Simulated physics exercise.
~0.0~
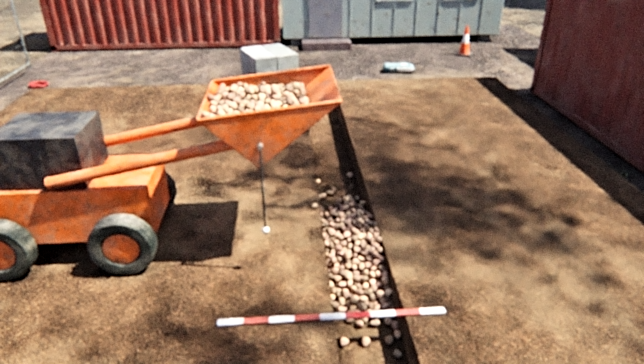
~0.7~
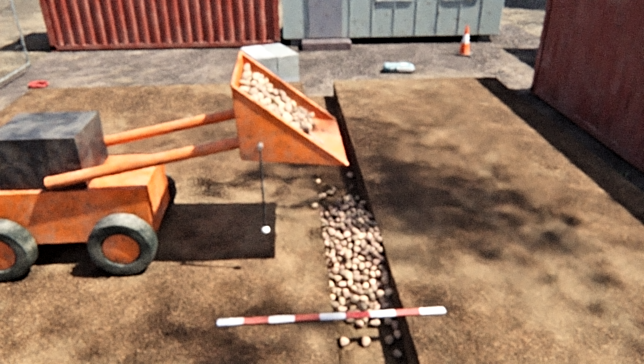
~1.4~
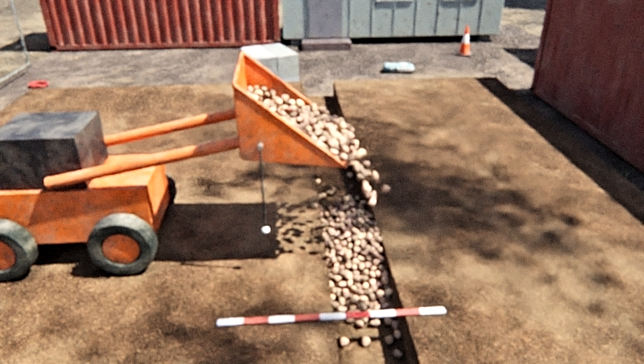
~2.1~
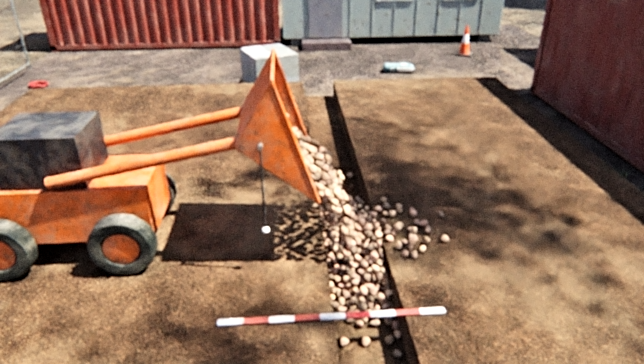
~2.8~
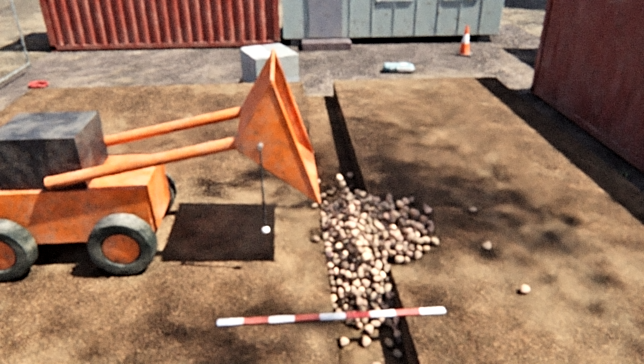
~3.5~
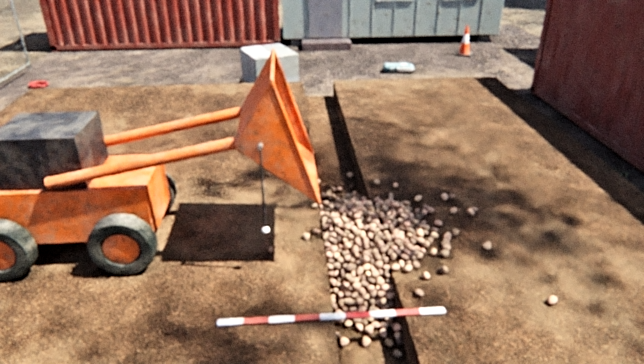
An orange loader holds its raised bucket of pale round stones beside a narrow trench, where an earlier load already lies in a long heap near a red and white striped staff. The bucket tips forward to the right while the loader's body stays put. Stones slide over the front lip and pour down onto the heap. As the bucket tilts steeply, the pile widens across the trench and spills onto the ground beyond. Finally the bucket stays tipped, with most stones gathered around the trench and a few scattered to the right.
